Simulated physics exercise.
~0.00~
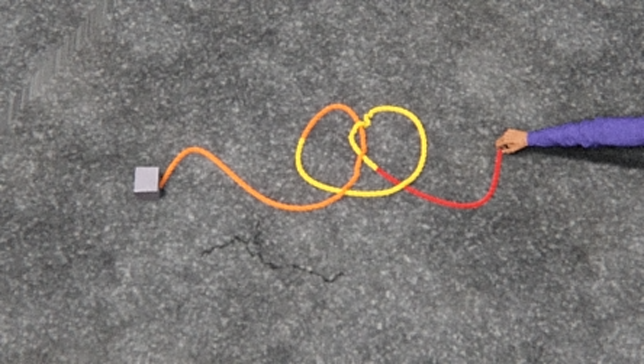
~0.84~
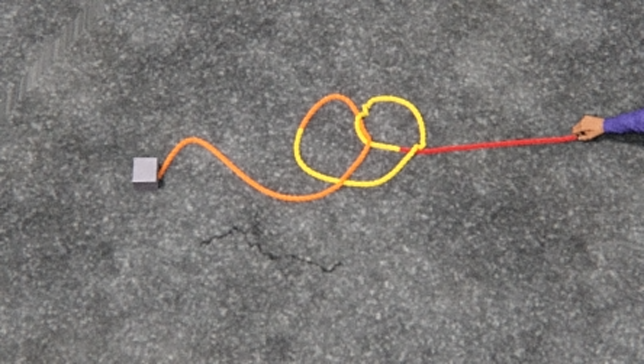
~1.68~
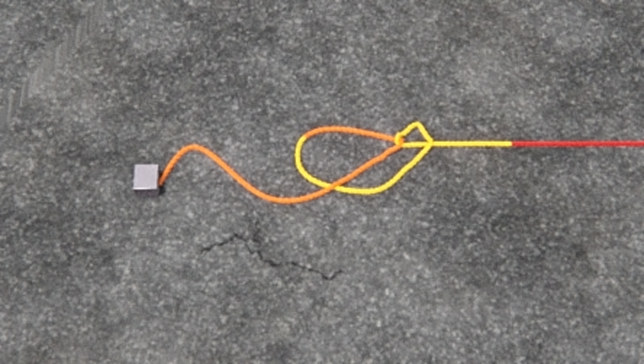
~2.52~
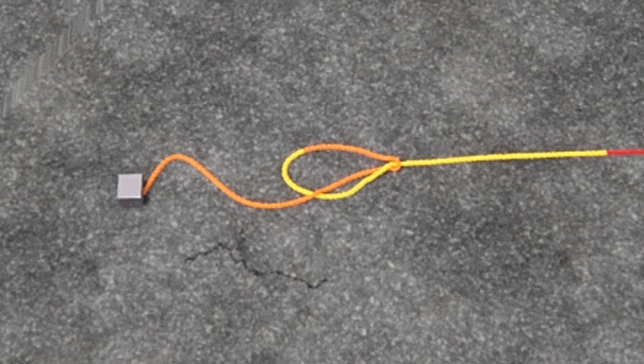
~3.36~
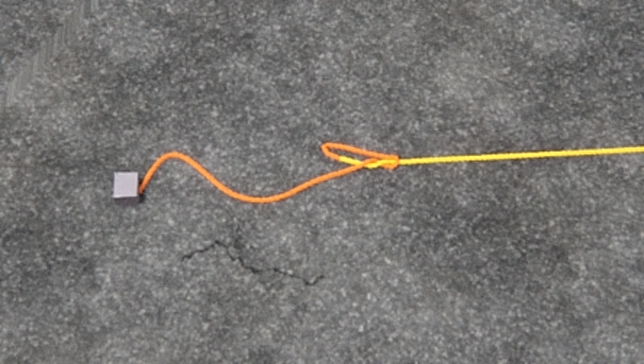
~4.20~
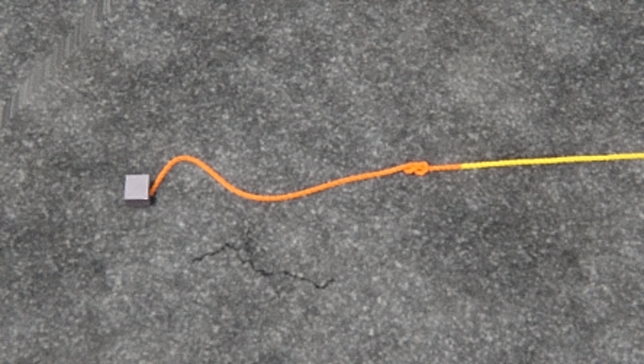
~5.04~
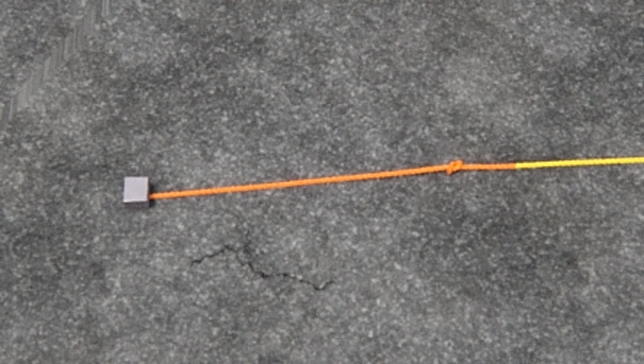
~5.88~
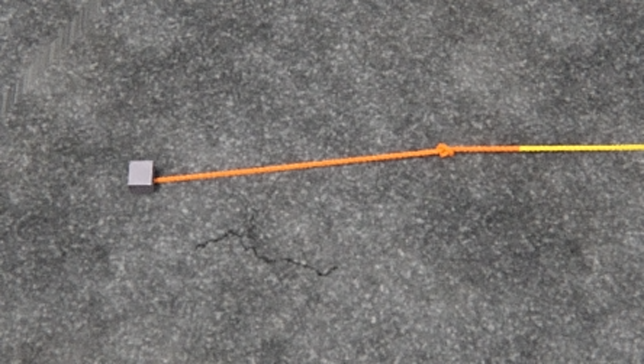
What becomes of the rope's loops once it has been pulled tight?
They close up and jam into a small, tight knot in the orange part, so the rope ends up taut but still knotted.
